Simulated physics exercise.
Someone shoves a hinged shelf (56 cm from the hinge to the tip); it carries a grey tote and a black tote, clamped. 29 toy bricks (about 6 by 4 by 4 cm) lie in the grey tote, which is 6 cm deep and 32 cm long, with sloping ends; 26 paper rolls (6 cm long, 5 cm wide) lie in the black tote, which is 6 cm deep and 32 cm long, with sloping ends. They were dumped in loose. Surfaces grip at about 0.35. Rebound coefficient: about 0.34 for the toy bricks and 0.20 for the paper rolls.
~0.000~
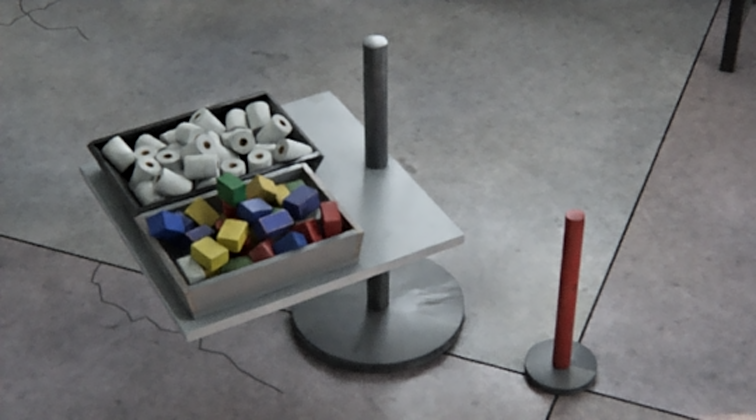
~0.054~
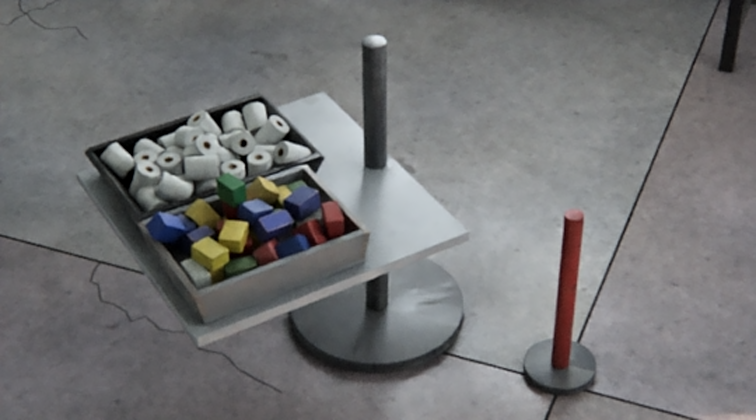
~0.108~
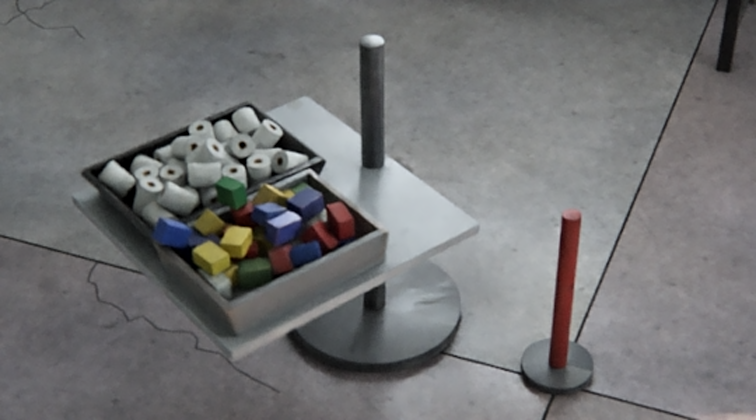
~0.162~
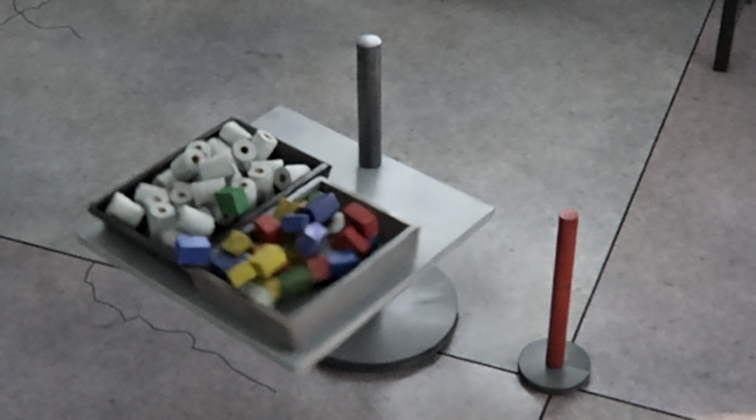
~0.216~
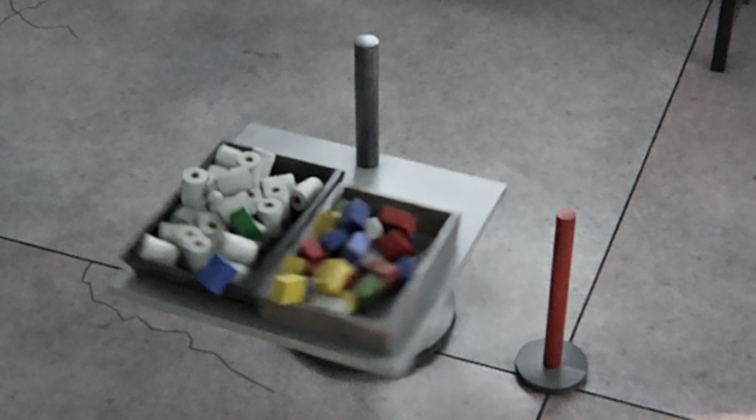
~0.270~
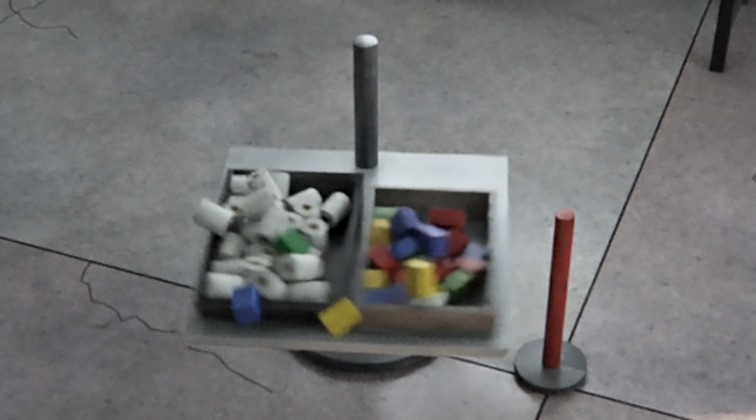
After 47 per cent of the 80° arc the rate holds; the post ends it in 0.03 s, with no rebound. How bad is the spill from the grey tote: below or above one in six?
The grey tote loses over a sixth of its toy bricks.
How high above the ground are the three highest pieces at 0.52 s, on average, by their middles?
About 62 cm.
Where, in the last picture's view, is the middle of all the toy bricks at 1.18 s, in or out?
Near (523, 234).
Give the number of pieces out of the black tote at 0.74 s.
Out by then, roughly: Black tote 8.
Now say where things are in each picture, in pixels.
In the first picture (each is followed by its nearest rim corner in this view, unless another is named; the camera pans a little), grey tote, (190, 288); black tote (by its farthest rim corner), (265, 92); turned through 0°; none out.
The second picture shows grey tote, (199, 293); black tote, (260, 94); turned through 2°.
The third picture shows grey tote, (231, 306); black tote, (249, 102); turned through 10°.
The fourth picture shows grey tote, (293, 321); black tote, (234, 118); turned through 22°; 2 out, the lowest brick at (192, 250).
The fifth picture shows grey tote, (388, 326); black tote, (225, 141); turned through 39°; 3 out, the lowest brick at (246, 225).
The sixth picture shows grey tote, (494, 308); black tote, (231, 169); turned through 58°; 3 out, the lowest brick at (246, 305).
After 0.32 s, it reaches the stop.
After 0.40 s, grey tote 22 in, 7 out and black tote 21 in, 5 out.
After 0.52 s, grey tote 20 in, 9 out and black tote 19 in, 7 out.
After 0.74 s, grey tote 19 in, 10 out and black tote 18 in, 8 out.
Outcome (at 1.18 s), grey tote 19 in, 10 out and black tote 18 in, 8 out. Asked share, 10 of 29, 34 per cent.
